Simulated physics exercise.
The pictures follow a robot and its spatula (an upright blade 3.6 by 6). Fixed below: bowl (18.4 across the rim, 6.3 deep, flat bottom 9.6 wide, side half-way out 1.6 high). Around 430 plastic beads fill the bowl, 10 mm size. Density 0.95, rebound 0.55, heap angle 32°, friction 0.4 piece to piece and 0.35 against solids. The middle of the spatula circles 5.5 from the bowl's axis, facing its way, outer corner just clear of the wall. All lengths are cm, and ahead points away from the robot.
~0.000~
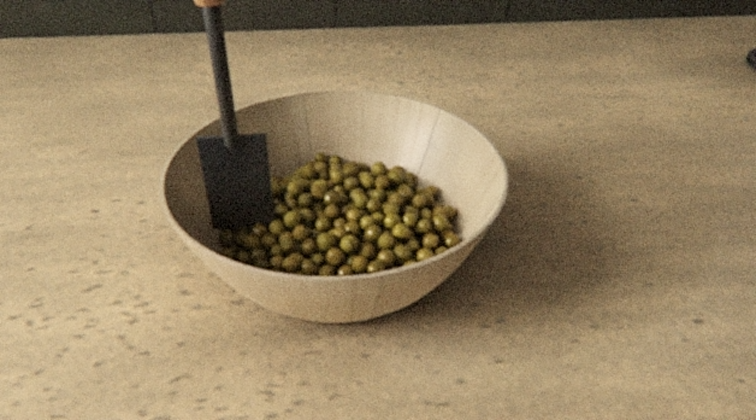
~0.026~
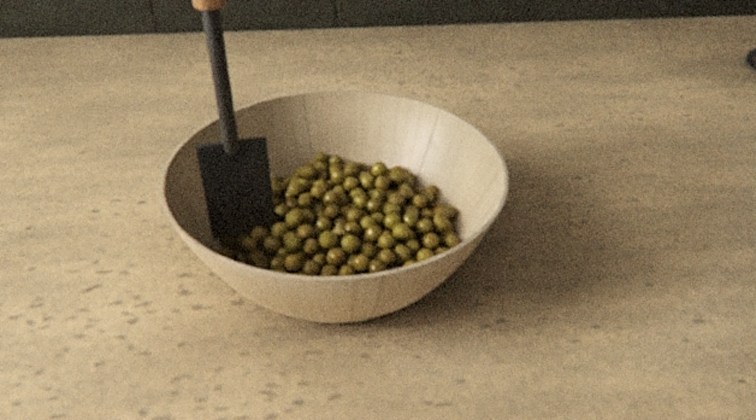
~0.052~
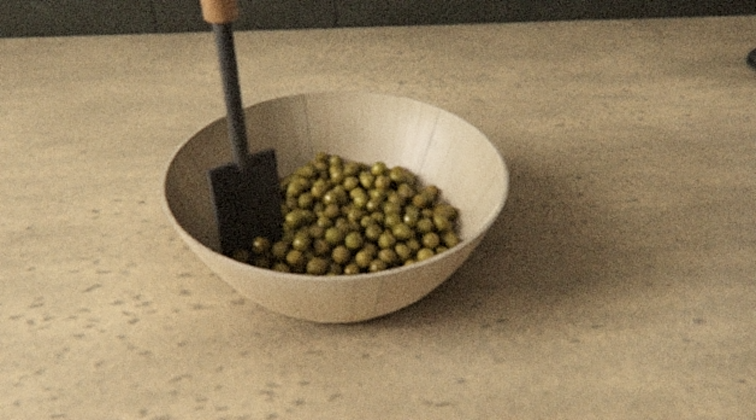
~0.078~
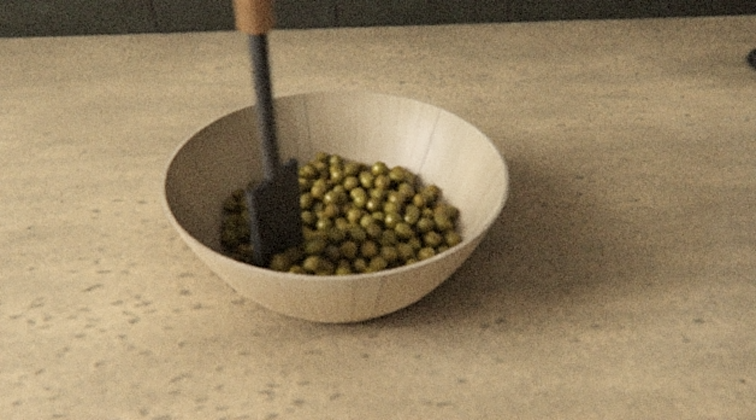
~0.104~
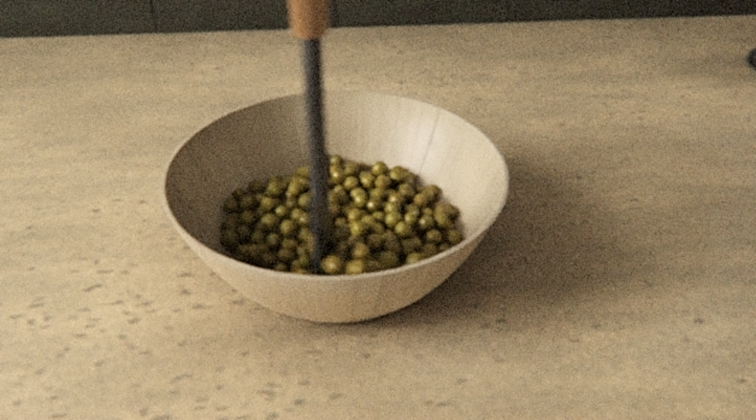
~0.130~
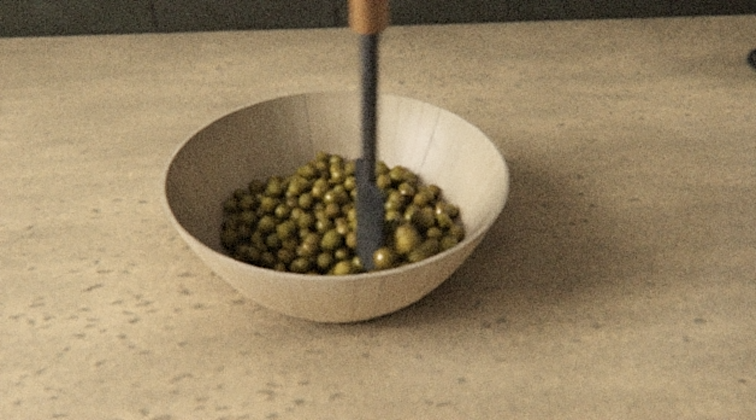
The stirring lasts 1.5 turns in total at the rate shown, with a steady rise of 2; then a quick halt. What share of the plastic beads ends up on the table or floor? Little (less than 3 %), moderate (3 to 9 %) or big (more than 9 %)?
A moderate share, 3 to 9 %, ends on the table or floor.
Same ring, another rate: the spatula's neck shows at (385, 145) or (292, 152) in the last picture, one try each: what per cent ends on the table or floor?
About 10 and 0 per cent.
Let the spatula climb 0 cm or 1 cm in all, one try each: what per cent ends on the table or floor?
Some 25 and 15 per cent.
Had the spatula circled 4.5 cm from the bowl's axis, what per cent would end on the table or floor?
Then about 20 per cent.
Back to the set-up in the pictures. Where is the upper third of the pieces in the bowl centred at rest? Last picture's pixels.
Near (340, 208).
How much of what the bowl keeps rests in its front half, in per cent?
About 45 per cent.
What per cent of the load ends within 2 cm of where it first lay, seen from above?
Some 80 per cent.
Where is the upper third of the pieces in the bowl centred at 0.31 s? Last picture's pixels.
Around (344, 195).
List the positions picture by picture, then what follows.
The first frame shows the spatula neck at (227, 110), 0° round; upper third of the load around (348, 218), from x 225 to 450, top at y 160; 432 in the bowl.
The second frame shows the spatula neck at (227, 116), 8° round; upper third of the load around (344, 218), from x 225 to 450, top at y 160.
The third frame shows the spatula neck at (238, 133), 30° round; upper third of the load around (344, 220), from x 230 to 450, top at y 160.
The fourth frame shows the spatula neck at (270, 147), 54° round; upper third of the load around (343, 223), from x 230 to 455, top at y 160.
The fifth frame shows the spatula neck at (318, 154), 79° round; upper third of the load around (356, 223), from x 230 to 455, top at y 160.
The sixth frame shows the spatula neck at (369, 149), 103° round; upper third of the load around (379, 222), from x 230 to 455, top at y 160; 432 in the bowl.
After 0.31 s, 270° round, highest piece 10 above the table; 414 in the bowl, 4 on the table or floor, 14 in flight or on the tool.
After 0.49 s, 78° round, highest piece 5 above the table; 408 in the bowl, 24 on the table or floor.
After 0.78 s, 180° round, highest piece 4 above the table; 408 in the bowl, 24 on the table or floor.
After 1.48 s, 180° round, highest piece 4 above the table; 408 in the bowl, 24 on the table or floor.
In the end, 408 in the bowl, 24 on the table or floor. That is 6 % on the table or floor.
